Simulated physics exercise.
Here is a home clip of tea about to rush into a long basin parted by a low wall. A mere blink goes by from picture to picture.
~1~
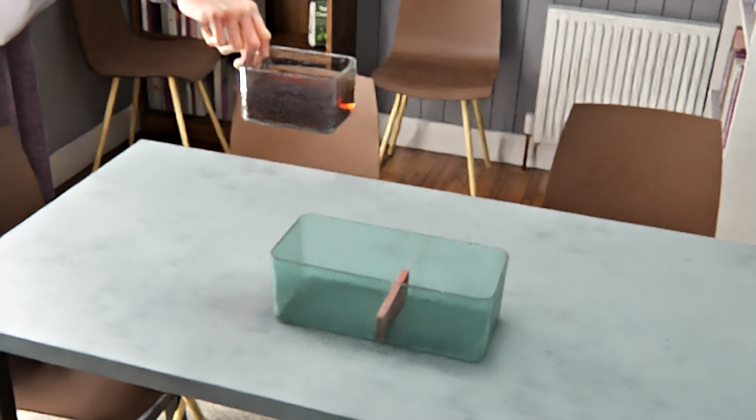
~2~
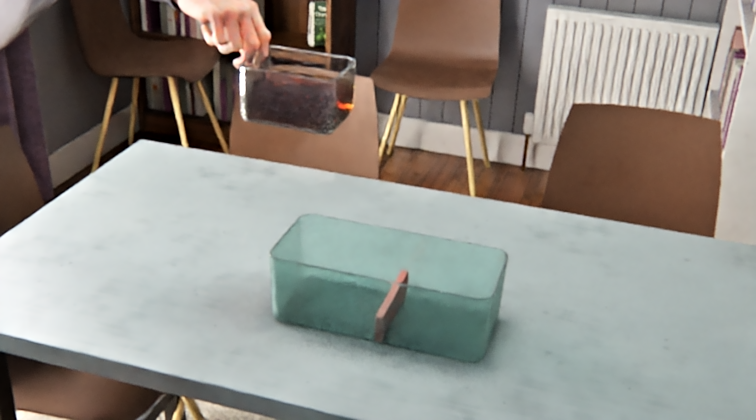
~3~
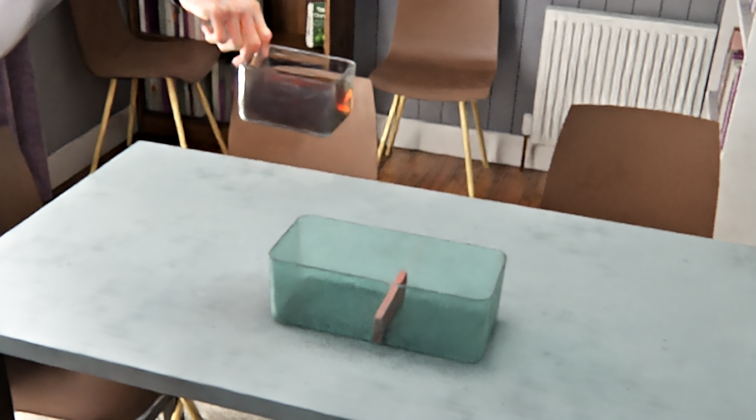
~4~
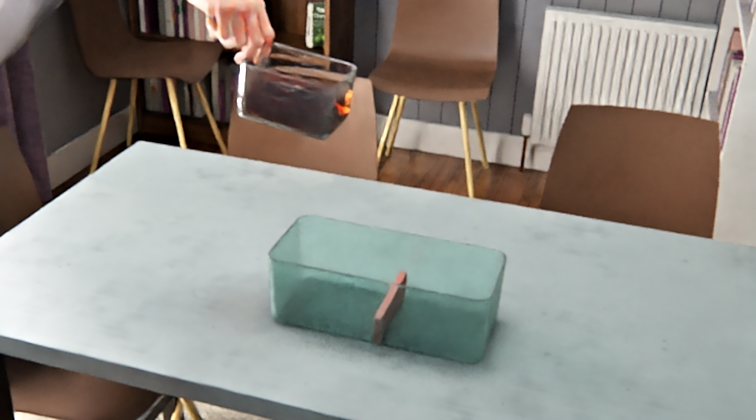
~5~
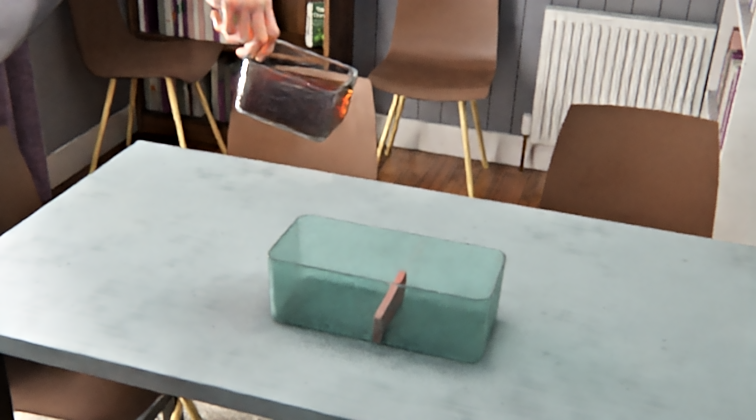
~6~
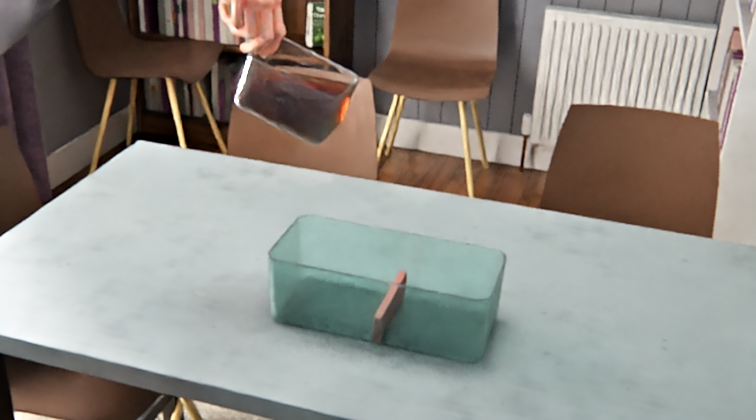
In a home dining area with grey panelled walls, a white radiator and brown chairs on gold legs, a pale grey-blue table is seen from slightly above. A long, see-through green basin with a low reddish-brown wall across it sits on the table, while a hand holds a small clear container of dark tea above and behind it. The hand gradually tilts the container down to the right, and the camera stays still.
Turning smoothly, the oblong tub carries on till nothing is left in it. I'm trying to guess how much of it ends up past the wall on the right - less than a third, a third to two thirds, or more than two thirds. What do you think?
I'd say a third to two thirds.
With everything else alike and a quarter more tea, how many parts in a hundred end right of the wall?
Close to 60 per cent, more or less.
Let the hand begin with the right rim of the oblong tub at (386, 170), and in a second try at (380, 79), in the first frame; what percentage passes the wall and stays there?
Near 75 per cent for the first start, near 85 per cent for the second.
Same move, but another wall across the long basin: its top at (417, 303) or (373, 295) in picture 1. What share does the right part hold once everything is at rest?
About 5 per cent, then about 75 per cent.
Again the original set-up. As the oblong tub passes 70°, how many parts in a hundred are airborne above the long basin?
Share out of both vessels: Approx. 40 %.
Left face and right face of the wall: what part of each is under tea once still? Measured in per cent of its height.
Left near 30; right near 30.
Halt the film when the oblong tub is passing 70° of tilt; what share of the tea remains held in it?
It still holds close to 60 per cent at that lean.
A moment on, the tilt is 70° and 59 per cent is still to pour, 2 is left of the wall and 0 right of it.
Next, the tilt is 93° and 20 per cent is still to pour, 14 is left of the wall and 45 right of it.
Then the tilt is 94° and 6 per cent is still to pour, 39 is left of the wall and 46 right of it.
Later the tilt is 94° and 2 per cent is still to pour, 47 is left of the wall and 47 right of it.
In the end 50 per cent lies left of the wall, 48 right of it and 2 outside.
